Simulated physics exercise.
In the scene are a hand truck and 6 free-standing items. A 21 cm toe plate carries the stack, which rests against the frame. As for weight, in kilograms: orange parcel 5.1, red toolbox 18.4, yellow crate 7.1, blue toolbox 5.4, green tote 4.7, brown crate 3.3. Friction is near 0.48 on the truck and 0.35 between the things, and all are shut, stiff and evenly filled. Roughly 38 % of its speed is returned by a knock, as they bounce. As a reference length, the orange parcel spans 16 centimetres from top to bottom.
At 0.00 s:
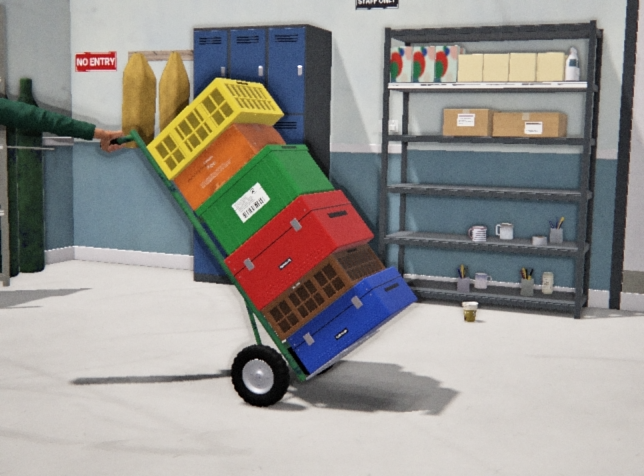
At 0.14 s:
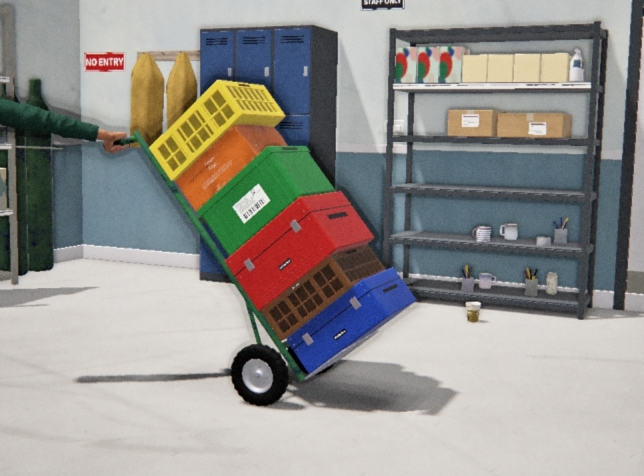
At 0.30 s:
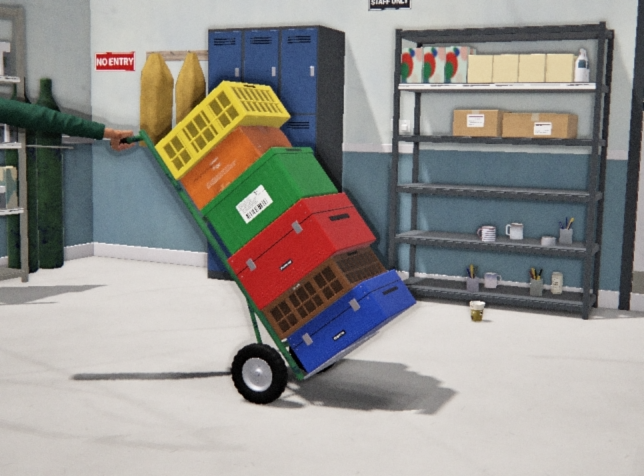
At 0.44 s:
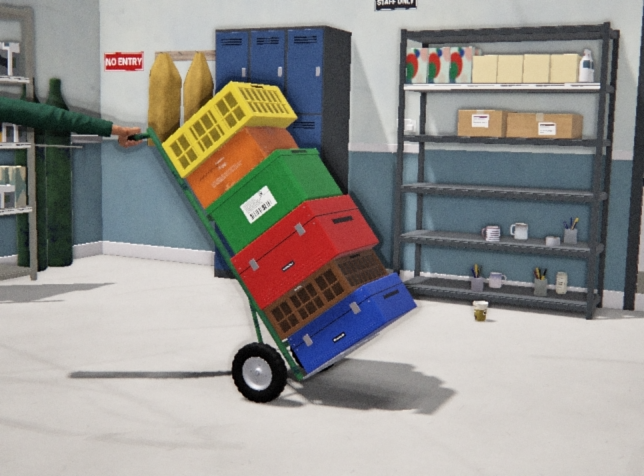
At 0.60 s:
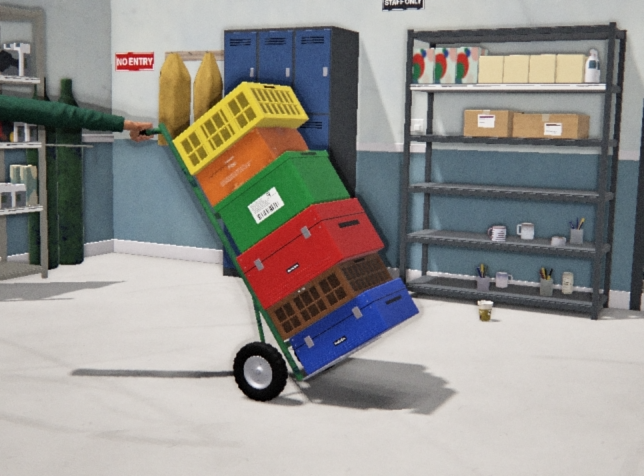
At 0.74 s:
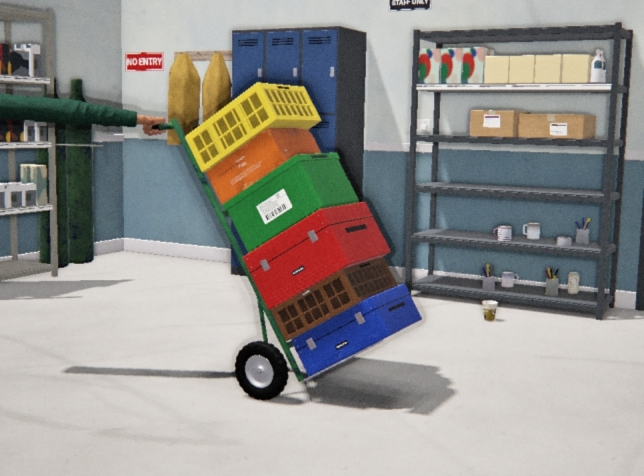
In a storeroom, a hand gradually raises a leaning hand truck of stacked containers more upright.
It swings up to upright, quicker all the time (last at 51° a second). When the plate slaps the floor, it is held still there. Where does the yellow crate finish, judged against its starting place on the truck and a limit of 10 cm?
It finishes outside the limit.
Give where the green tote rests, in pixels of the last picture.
(388, 235).
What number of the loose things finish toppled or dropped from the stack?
The tally is 0.
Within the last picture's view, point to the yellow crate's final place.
Around (413, 145).
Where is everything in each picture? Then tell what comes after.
In the first frame, leaning back 40°; yellow crate (217, 131); orange parcel (234, 167).
In the second frame, leaning back 40°; blue toolbox (353, 320); green tote (268, 201).
In the third frame, leaning back 39°; brown crate (327, 292); orange parcel (240, 168).
In the fourth frame, leaning back 37°; red toolbox (306, 251); blue toolbox (353, 322).
In the fifth frame, leaning back 35°; green tote (284, 203); brown crate (332, 295).
In the sixth frame, leaning back 32°; yellow crate (254, 129); orange parcel (266, 166).
Around 1.34 s, leaning back 12°.
Around 1.64 s, truck upright; yellow crate shifted 3 cm near (377, 142); orange parcel shifted 3 cm; green tote shifted 2 cm.
Around 1.74 s, truck upright; yellow crate tipped 4° against what carries it near (394, 142); orange parcel tipped 4° against what carries it; green tote tipped 4° against what carries it.
Around 1.84 s, truck upright; yellow crate tipped 4° against what carries it near (407, 144); orange parcel tipped 4° against what carries it; green tote tipped 4° against what carries it.
Finally (2.3 s), not toppled but over 10 cm from the start, orange parcel and yellow crate; the other 4 still in place (within 10 cm). Final places as that camera would see them, yellow crate near (414, 145).
